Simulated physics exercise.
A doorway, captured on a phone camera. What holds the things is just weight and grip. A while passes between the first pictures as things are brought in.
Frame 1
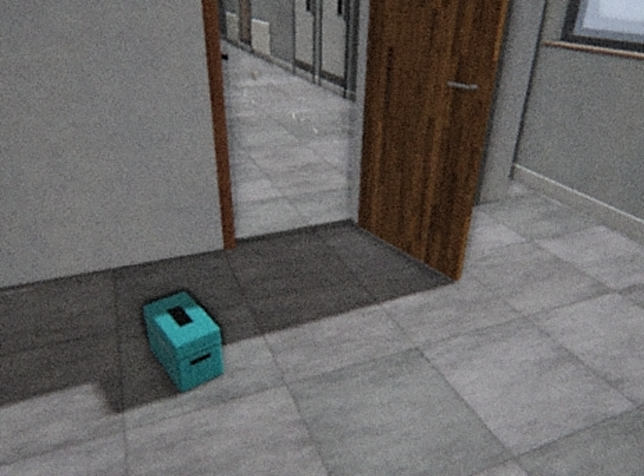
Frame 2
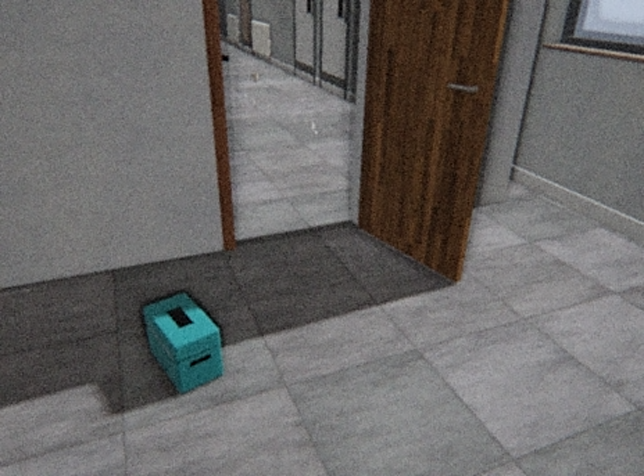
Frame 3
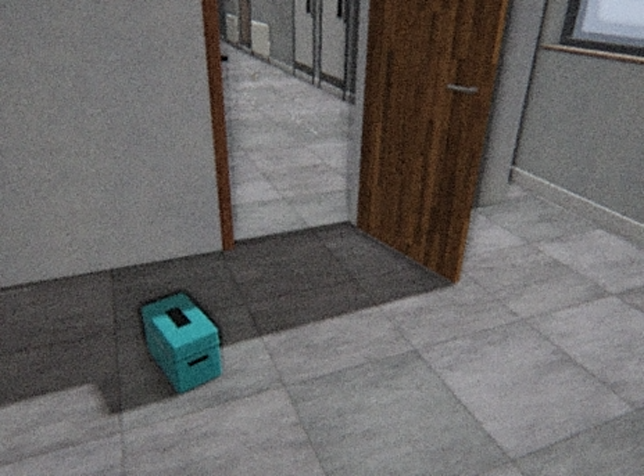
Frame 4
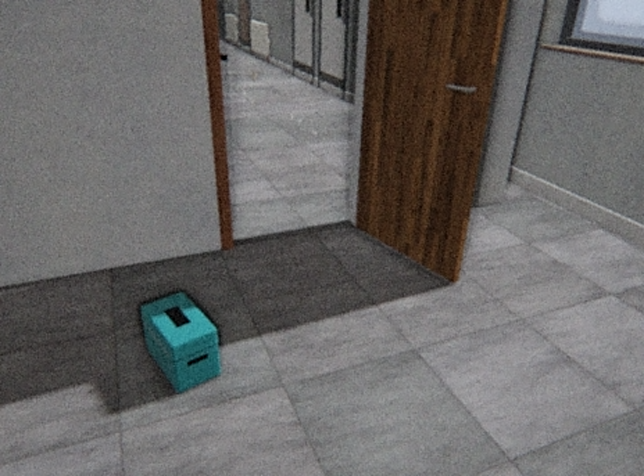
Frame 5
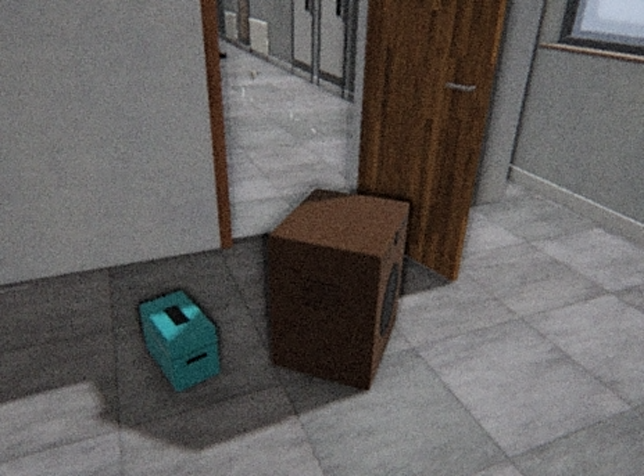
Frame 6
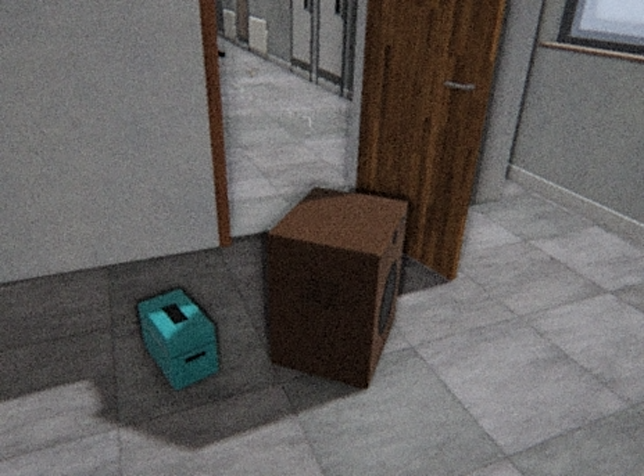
In a tiled room, a brown appliance appears beside a turquoise toolbox near a still, open door.
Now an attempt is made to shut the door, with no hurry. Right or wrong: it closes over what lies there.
Right.
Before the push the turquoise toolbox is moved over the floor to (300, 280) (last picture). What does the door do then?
The door gets held up.
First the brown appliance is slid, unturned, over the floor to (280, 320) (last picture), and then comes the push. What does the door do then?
Finishes its swing.
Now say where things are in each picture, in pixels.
The first picture shows door wide open and still; turquoise toolbox (184, 340).
The second picture shows door wide open and still; turquoise toolbox (183, 341).
The third picture shows door wide open and still; turquoise toolbox (182, 341).
The fourth picture shows door wide open and still; turquoise toolbox (181, 340).
The fifth picture shows door wide open and still; turquoise toolbox (180, 339).
The sixth picture shows door wide open and still; brown appliance (339, 282); turquoise toolbox (178, 337).
Then, 1.10 s after the last picture, open by 71°.
Then, 1.90 s after the last picture, open by 36°.
At rest, open by 0°; both in place. Seen from the same camera at the end, brown appliance near (339, 282).
